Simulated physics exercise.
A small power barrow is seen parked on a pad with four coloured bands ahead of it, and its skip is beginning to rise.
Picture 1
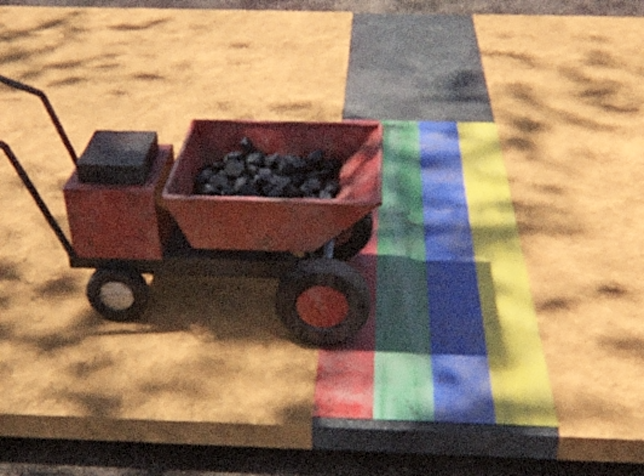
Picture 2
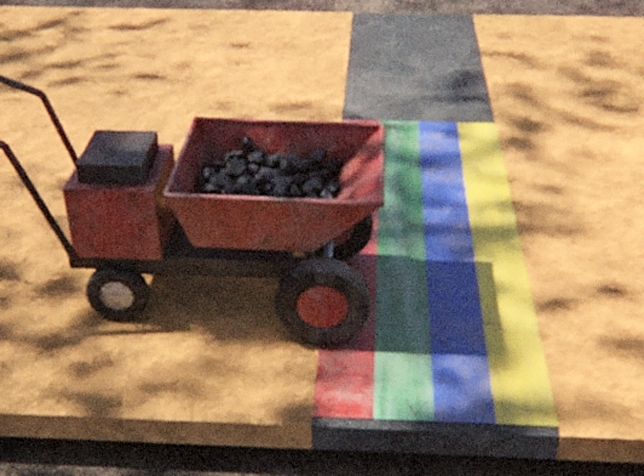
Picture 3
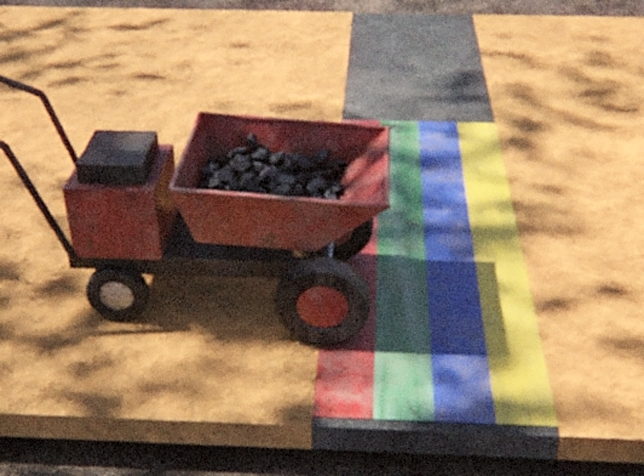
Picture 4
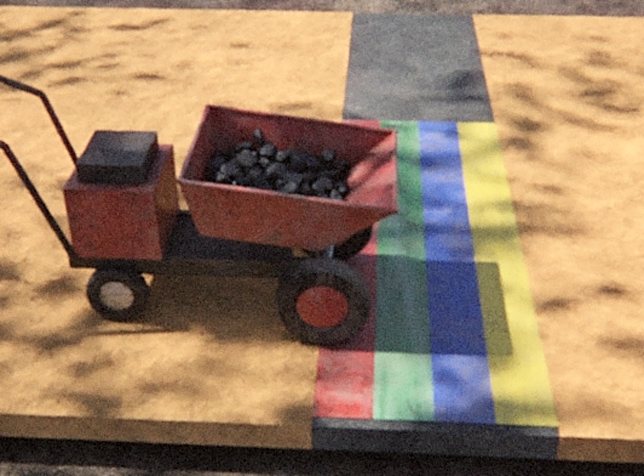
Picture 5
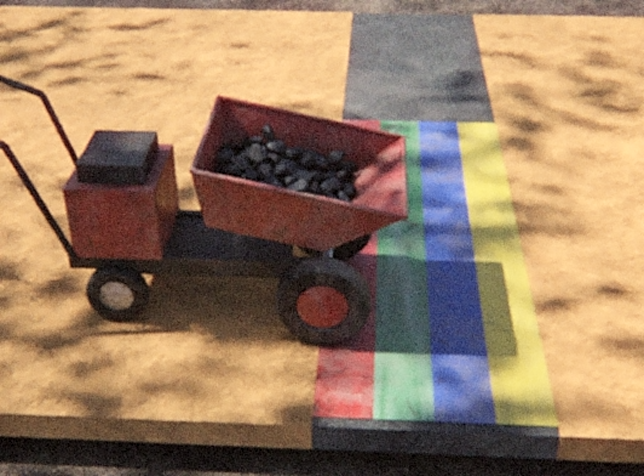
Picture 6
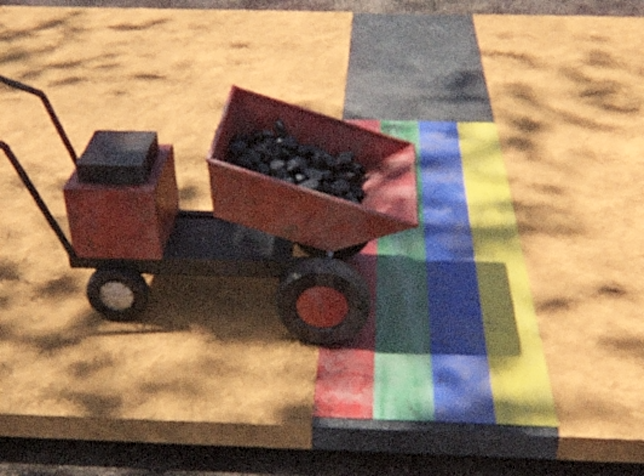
A small red barrow with a black-topped box, dark wheels and a skip of black lumps stands at the left on a sandy, shadow-dappled pad, seen from above and to the side. Red, green, blue and yellow bands cross the pad beside its front wheel, below a grey patch. The skip's left end rises steadily, tilting it rightward, while the wheels and camera stay still.
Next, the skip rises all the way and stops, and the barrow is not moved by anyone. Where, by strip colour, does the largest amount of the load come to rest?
On the yellow strip.
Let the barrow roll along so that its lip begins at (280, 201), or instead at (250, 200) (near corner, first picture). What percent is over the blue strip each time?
You'd get around 20 in a hundred, then 10 in a hundred.
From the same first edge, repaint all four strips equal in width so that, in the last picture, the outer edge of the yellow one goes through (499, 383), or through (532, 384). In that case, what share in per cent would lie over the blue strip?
Roughly 0 per cent, then roughly 10 per cent.
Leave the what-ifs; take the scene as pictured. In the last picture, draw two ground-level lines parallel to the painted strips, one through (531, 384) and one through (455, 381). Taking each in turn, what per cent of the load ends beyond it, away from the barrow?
I'd put it near 30 in a hundred, then near 80 in a hundred.
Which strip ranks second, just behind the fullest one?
Next in line is blue.
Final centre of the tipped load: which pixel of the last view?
Once it all stops, the middle lies near (502, 300).
Soon, skip tipped steeply; all in the skip.
A while on, skip tipped right over; about half in the skip; about a quarter over the blue strip; about a quarter over the yellow strip; a stray few off the paint.
Towards the end, skip tipped right over; about a quarter in the skip; about a quarter over the blue strip; about a third over the yellow strip; about a quarter off the paint.
Finally, skip tipped right over; about a quarter in the skip; none over the red strip; none over the green strip; about a quarter over the blue strip; about a third over the yellow strip; about a quarter off the paint.
